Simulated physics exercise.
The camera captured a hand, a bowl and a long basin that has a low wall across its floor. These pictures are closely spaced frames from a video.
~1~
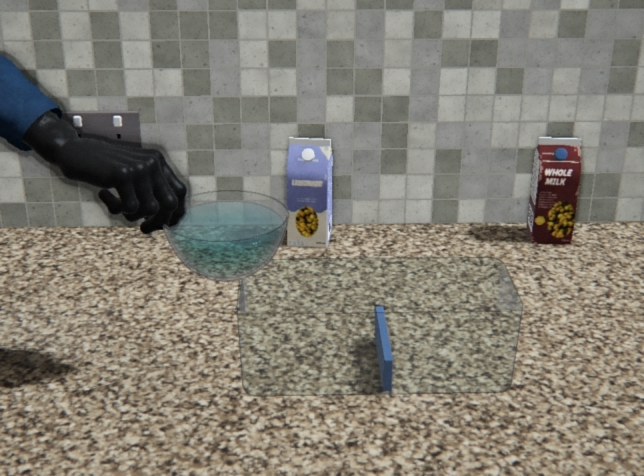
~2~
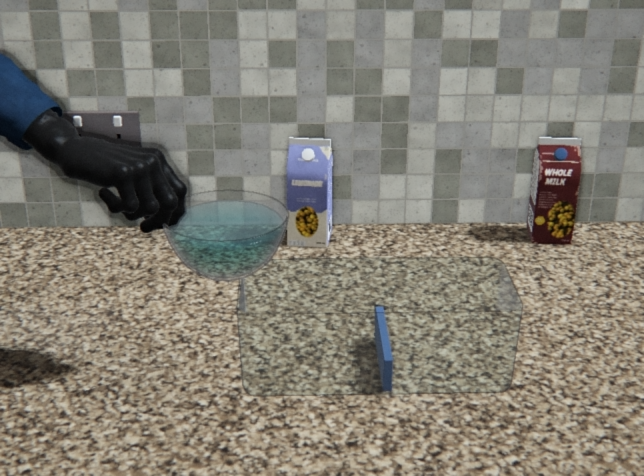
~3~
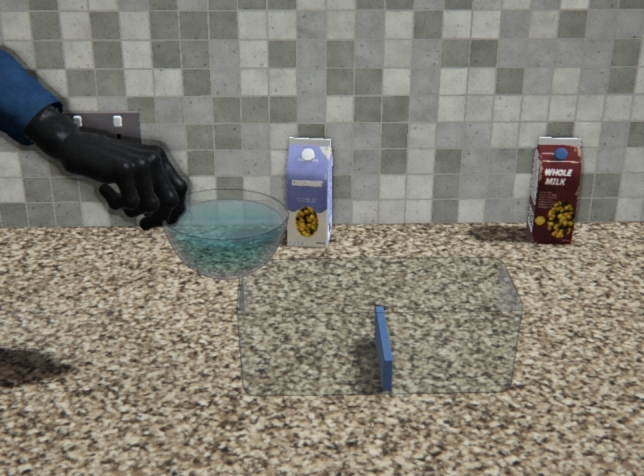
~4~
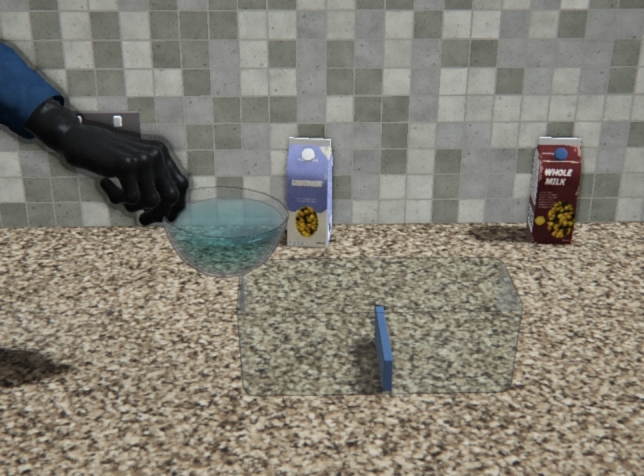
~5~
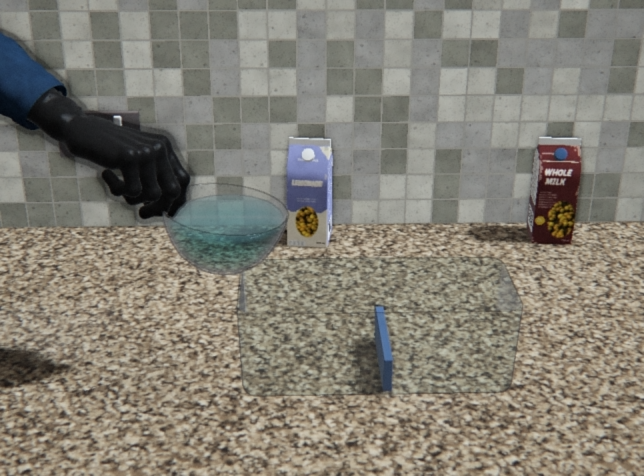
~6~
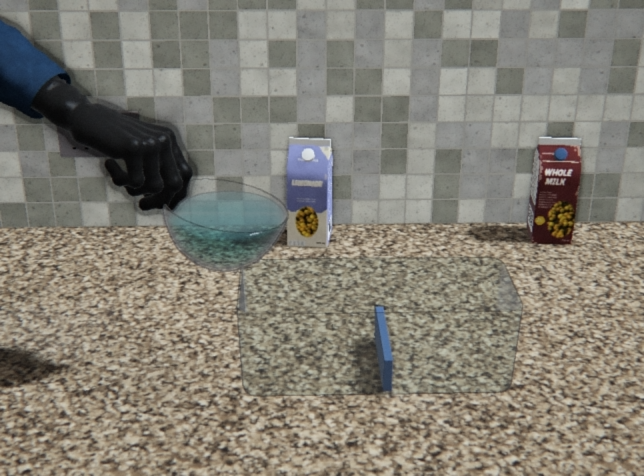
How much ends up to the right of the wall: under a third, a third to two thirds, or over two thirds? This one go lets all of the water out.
Once it settles, the part right of the wall is below a third, I'd say.
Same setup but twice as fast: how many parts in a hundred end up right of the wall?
About 40 per cent.
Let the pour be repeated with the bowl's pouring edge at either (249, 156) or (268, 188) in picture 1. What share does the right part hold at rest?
5 and 5 per cent.
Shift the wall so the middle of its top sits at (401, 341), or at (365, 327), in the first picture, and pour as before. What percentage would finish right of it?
In order, near 10 and 60 in a hundred.
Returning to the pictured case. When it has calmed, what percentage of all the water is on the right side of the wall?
Roughly 20 percent of it.
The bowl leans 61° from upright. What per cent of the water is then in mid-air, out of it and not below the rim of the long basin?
I'd put it near 35 per cent.
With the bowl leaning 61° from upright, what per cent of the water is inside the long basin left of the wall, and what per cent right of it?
Left part close to 15 in a hundred, right part close to 0.
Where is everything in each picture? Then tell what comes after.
The first frame shows tilt 0°; pouring edge (288, 216); surface from (166, 222) to (285, 220); the long basin's rim runs from (240, 287) to (512, 284); the wall's top is at (384, 333).
The second frame shows tilt 0°; pouring edge (288, 216); surface from (167, 221) to (285, 220).
The third frame shows tilt 2°; pouring edge (288, 216); surface from (167, 220) to (284, 219).
The fourth frame shows tilt 4°; pouring edge (288, 216); surface from (167, 218) to (285, 218).
The fifth frame shows tilt 7°; pouring edge (288, 216); surface from (167, 216) to (286, 215).
The sixth frame shows tilt 10°; pouring edge (288, 216); surface from (167, 212) to (286, 212).
A moment on, the bowl is tipped part way and 50 per cent is still to pour, 15 is left of the wall and 0 right of it.
Next, the bowl is tipped on its side and 3 per cent is still to pour, 69 is left of the wall and 17 right of it.
Then the bowl is tipped right over and 0 per cent is still to pour, 81 is left of the wall and 18 right of it.
Later the bowl is tipped right over and 0 per cent is still to pour, 80 is left of the wall and 20 right of it.
In the end 79 per cent lies left of the wall, 20 right of it and 1 outside.
